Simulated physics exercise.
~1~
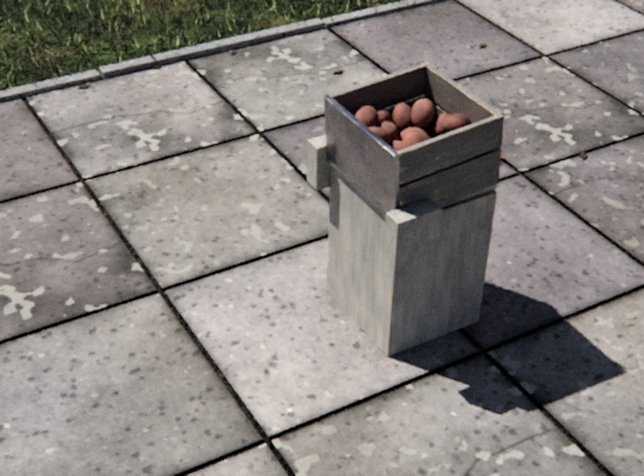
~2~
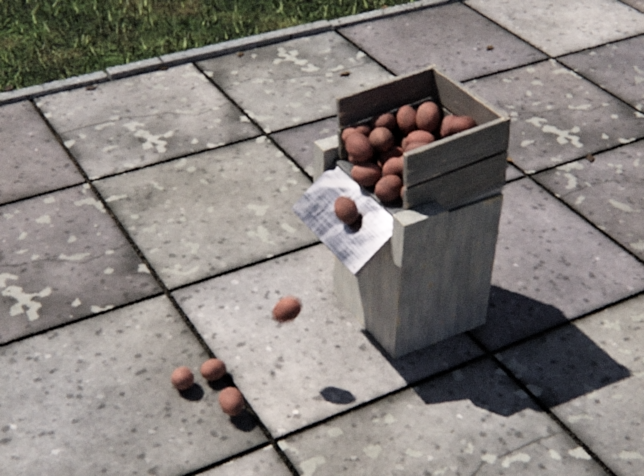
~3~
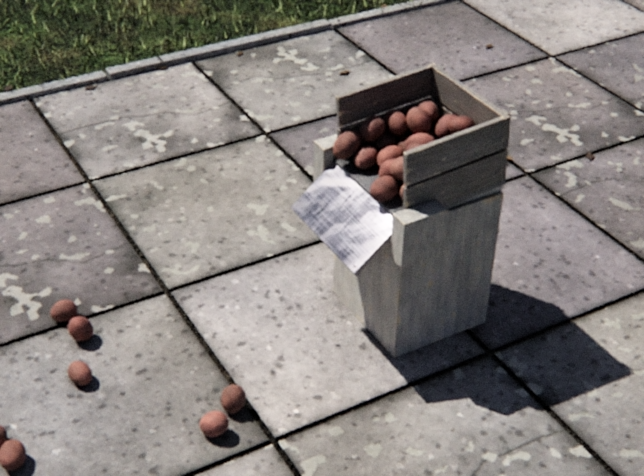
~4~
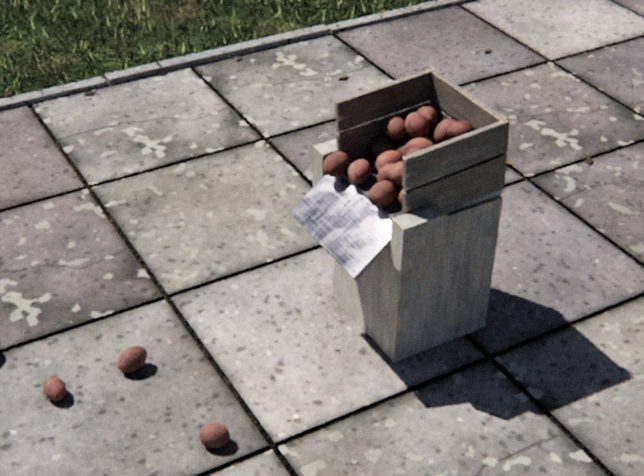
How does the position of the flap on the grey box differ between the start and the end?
At the start the flap stands upright, closing the left side of the box. By the end it has swung over and hangs upside down below the open side.
